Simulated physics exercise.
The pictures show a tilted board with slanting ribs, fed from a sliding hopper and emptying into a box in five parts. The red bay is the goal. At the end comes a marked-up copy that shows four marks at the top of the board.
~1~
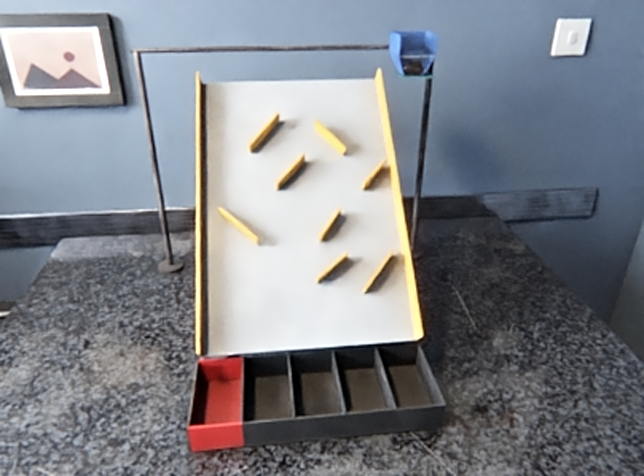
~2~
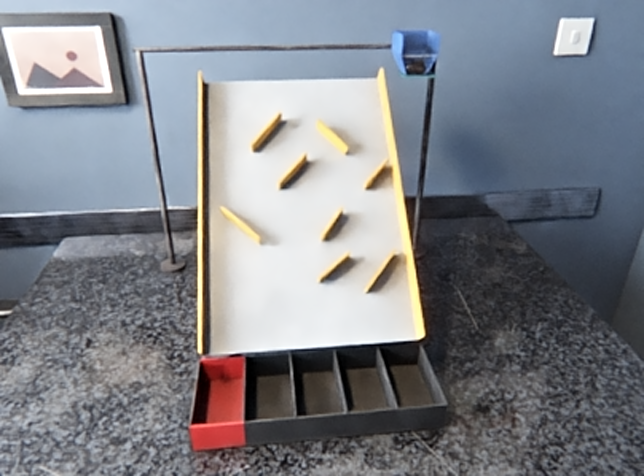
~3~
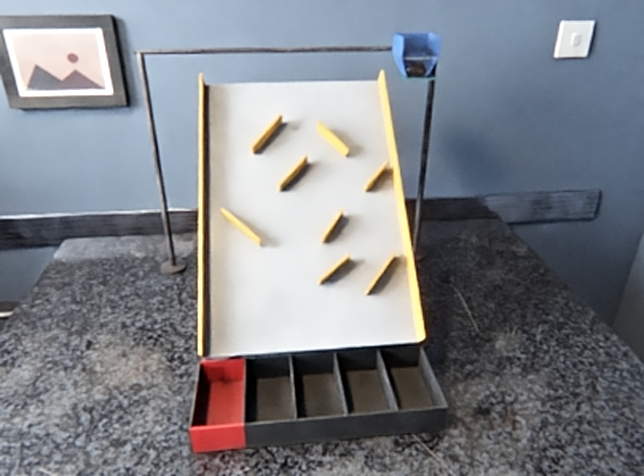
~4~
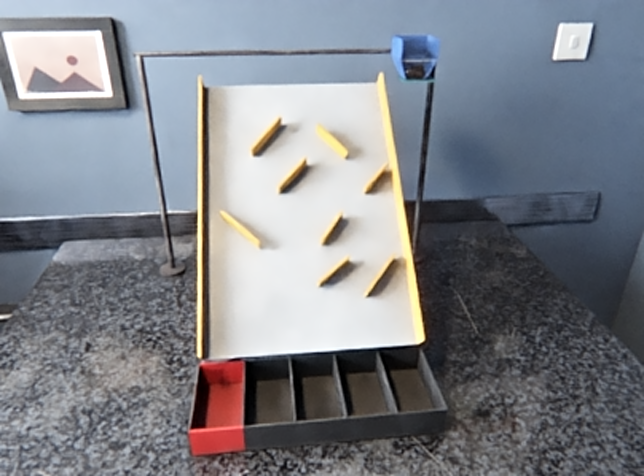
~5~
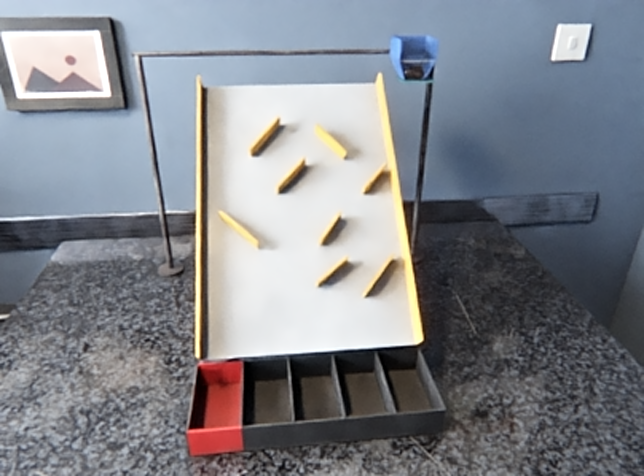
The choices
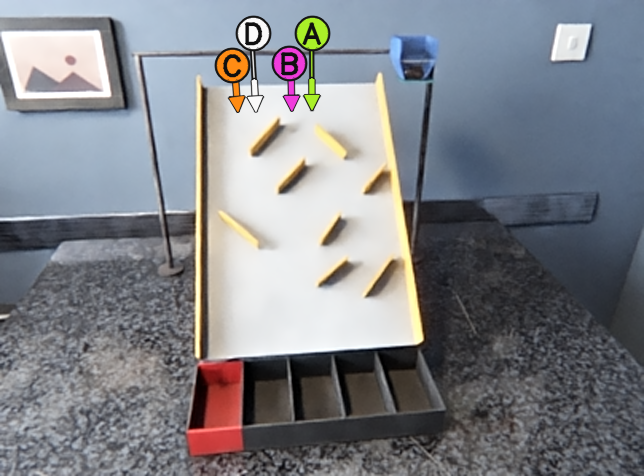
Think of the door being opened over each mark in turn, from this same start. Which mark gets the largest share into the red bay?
Take D.
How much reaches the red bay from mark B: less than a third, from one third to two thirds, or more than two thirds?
It is less than a third.
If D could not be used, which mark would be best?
It is C.
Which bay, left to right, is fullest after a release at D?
It is the first one.
On the marked copy, mark A meets the board at (312, 104); mark B meets the board at (291, 105); mark C meets the board at (237, 106); mark D meets the board at (255, 106).
If A is chosen, a small part in the red bay, most in other bays, a small part outside the box.
If B is chosen, a small part in the red bay, about two thirds in other bays, a small part outside the box.
If C is chosen, about a third in the red bay, about half in other bays, a small part outside the box.
If D is chosen, about two thirds in the red bay, about a quarter in other bays, a small part outside the box.
